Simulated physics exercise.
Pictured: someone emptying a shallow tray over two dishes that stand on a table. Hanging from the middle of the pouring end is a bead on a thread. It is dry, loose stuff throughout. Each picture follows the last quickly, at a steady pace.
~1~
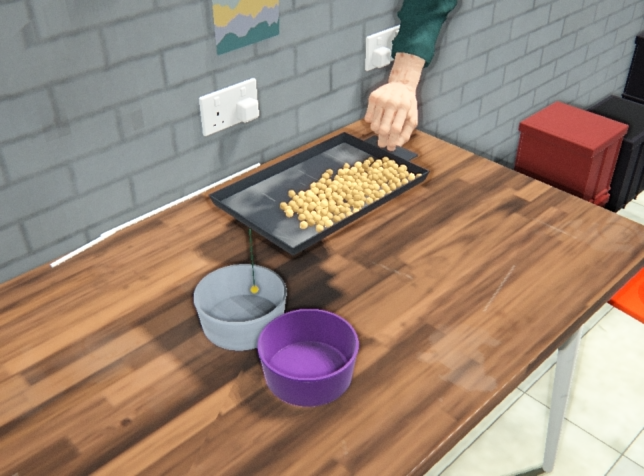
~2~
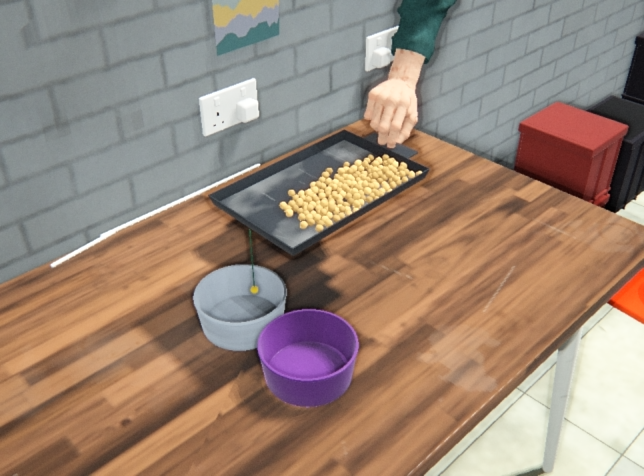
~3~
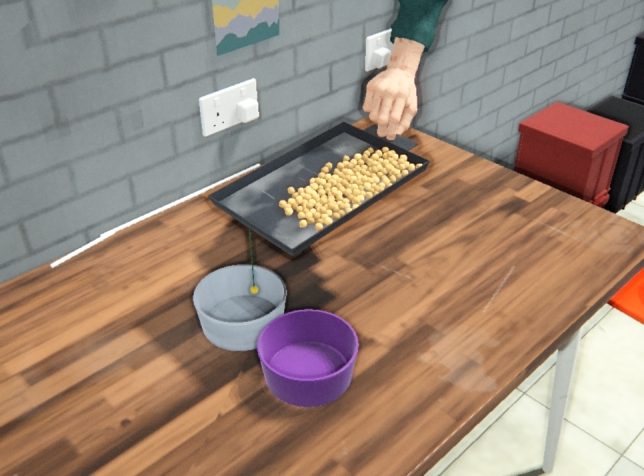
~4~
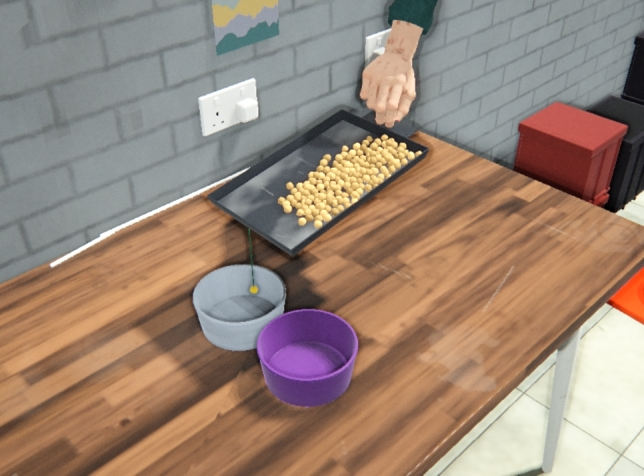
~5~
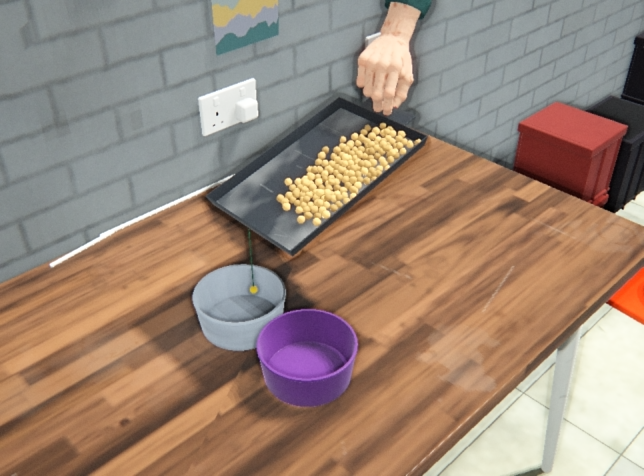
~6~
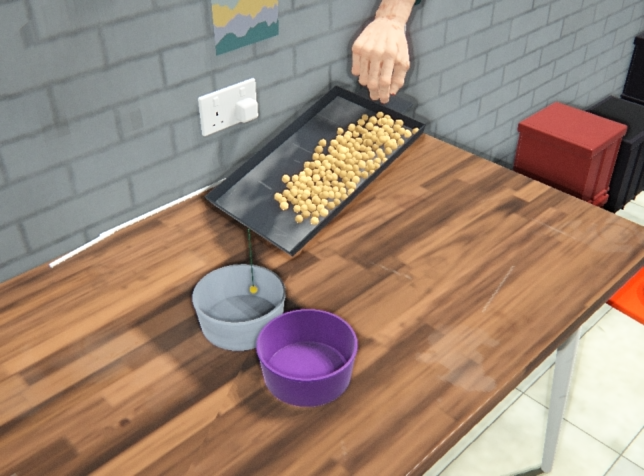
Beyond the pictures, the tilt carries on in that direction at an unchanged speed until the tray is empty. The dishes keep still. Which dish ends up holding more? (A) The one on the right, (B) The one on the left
The one on the left.
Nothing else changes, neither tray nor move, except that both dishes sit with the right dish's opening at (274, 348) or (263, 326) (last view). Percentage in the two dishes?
Close to 90 in a hundred, followed by close to 80 in a hundred.
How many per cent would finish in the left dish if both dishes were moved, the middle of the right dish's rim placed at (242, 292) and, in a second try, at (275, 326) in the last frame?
It would be near 0 per cent first and near 20 per cent second.
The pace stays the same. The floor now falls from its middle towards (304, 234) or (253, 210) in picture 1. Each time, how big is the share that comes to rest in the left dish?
Roughly 0 percent first and 60 percent second.
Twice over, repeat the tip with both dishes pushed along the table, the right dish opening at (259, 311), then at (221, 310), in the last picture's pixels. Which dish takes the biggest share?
In turn: The right-hand dish; the right dish.
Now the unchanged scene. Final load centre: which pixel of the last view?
Resting centre, last frame: Roughly (237, 343).
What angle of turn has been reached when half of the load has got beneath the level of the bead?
Around 100° at that moment.
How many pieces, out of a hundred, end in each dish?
Left dish: 40; right dish: 20 percent.
Shortly afterwards, tray tipped steeply; the bulk on the tray; only a few in the right dish; only a few in the left dish; only a few outside both; a little in the air.
Next, tray tipped past a quarter turn; a little on the tray; a little in the right dish; near a quarter in the left dish; near a quarter outside both; near a quarter in the air.
Some moments later, tray tipped past a quarter turn; near a quarter in the right dish; near a third in the left dish; near a third outside both.
In the end, tray tipped past a quarter turn; near a quarter in the right dish; near a third in the left dish; near a third outside both.
